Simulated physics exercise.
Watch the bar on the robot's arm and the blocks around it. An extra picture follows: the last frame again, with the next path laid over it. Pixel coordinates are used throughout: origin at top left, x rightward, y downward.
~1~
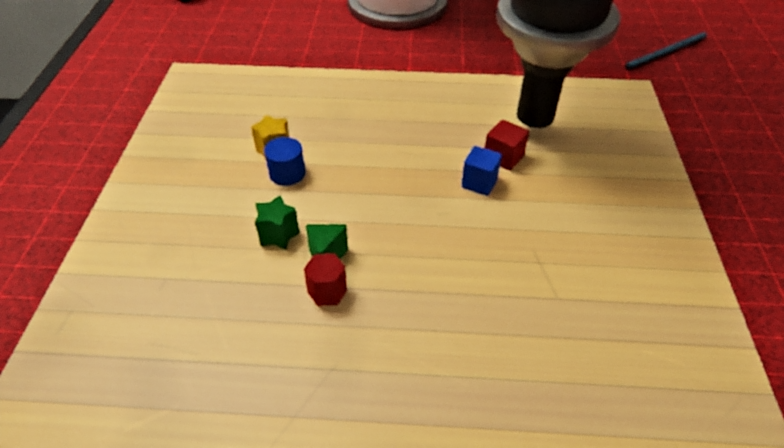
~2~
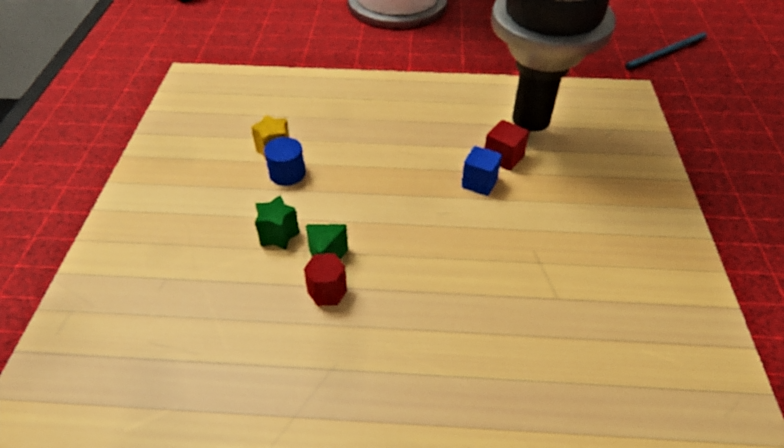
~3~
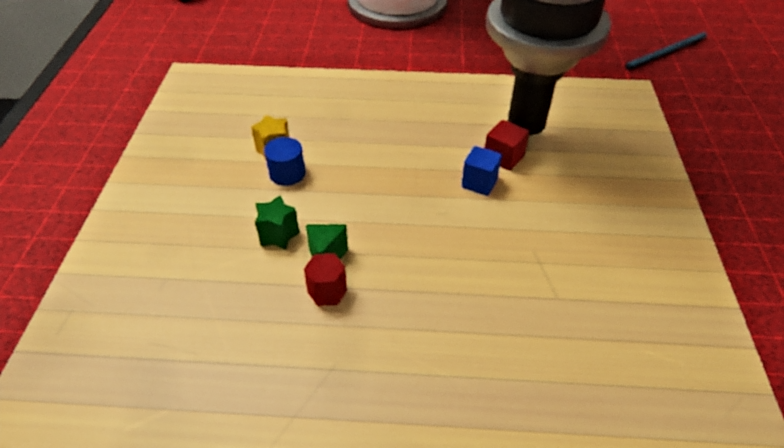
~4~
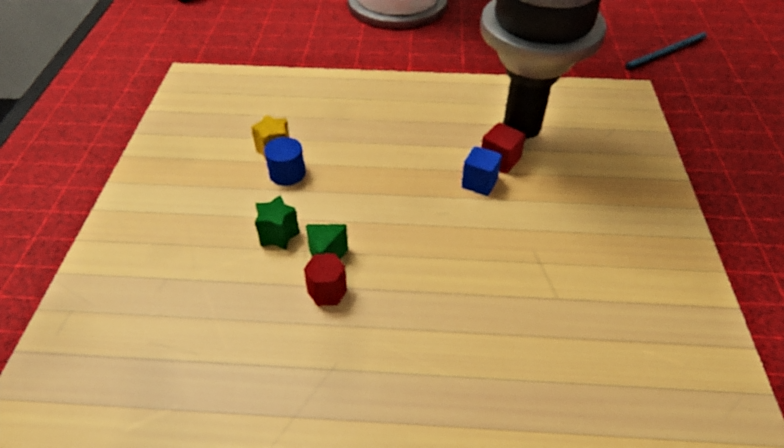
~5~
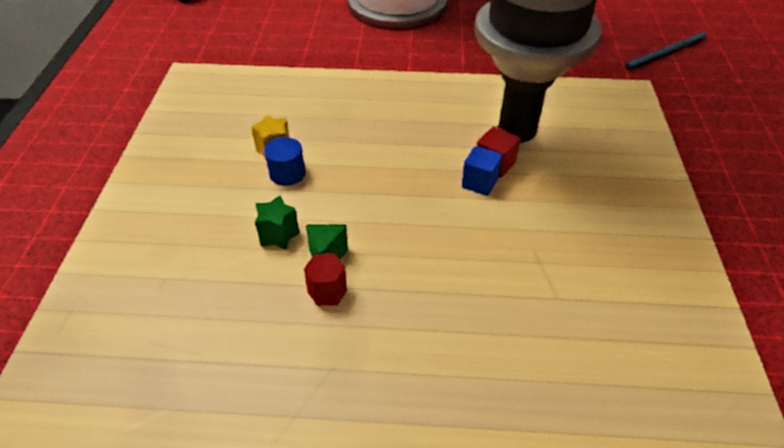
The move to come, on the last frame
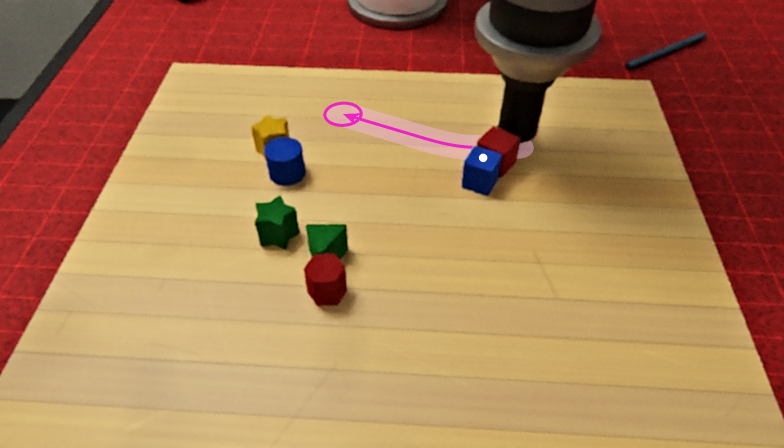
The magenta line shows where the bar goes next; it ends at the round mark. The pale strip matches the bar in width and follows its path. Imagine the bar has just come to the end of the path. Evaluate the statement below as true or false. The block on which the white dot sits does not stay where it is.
It is true.
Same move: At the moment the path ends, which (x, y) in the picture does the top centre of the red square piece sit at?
At the end it should sit near (475, 146).
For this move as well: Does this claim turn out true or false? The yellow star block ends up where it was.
True.
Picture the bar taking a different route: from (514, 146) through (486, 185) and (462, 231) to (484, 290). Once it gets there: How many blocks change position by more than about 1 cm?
It's going to be two.
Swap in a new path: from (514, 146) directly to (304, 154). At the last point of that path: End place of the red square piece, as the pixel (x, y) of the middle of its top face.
At roughly (472, 147).
Drawn move, from (514, 146) by way of (424, 138) to (343, 114); the dot is on the blue square piece.
What follows on the original path. One third of the way, bar at (454, 130); blue square piece at (475, 167), turned 25° anticlockwise; red square piece at (475, 146), turned 35° anticlockwise.
Two thirds of the way, bar at (396, 115); blue square piece at (475, 167), turned 25° anticlockwise; red square piece at (475, 146), turned 35° anticlockwise.
At the end, bar at (342, 99); yellow star block still; blue square piece at (475, 167), turned 25° anticlockwise; red square piece at (475, 146), turned 35° anticlockwise.
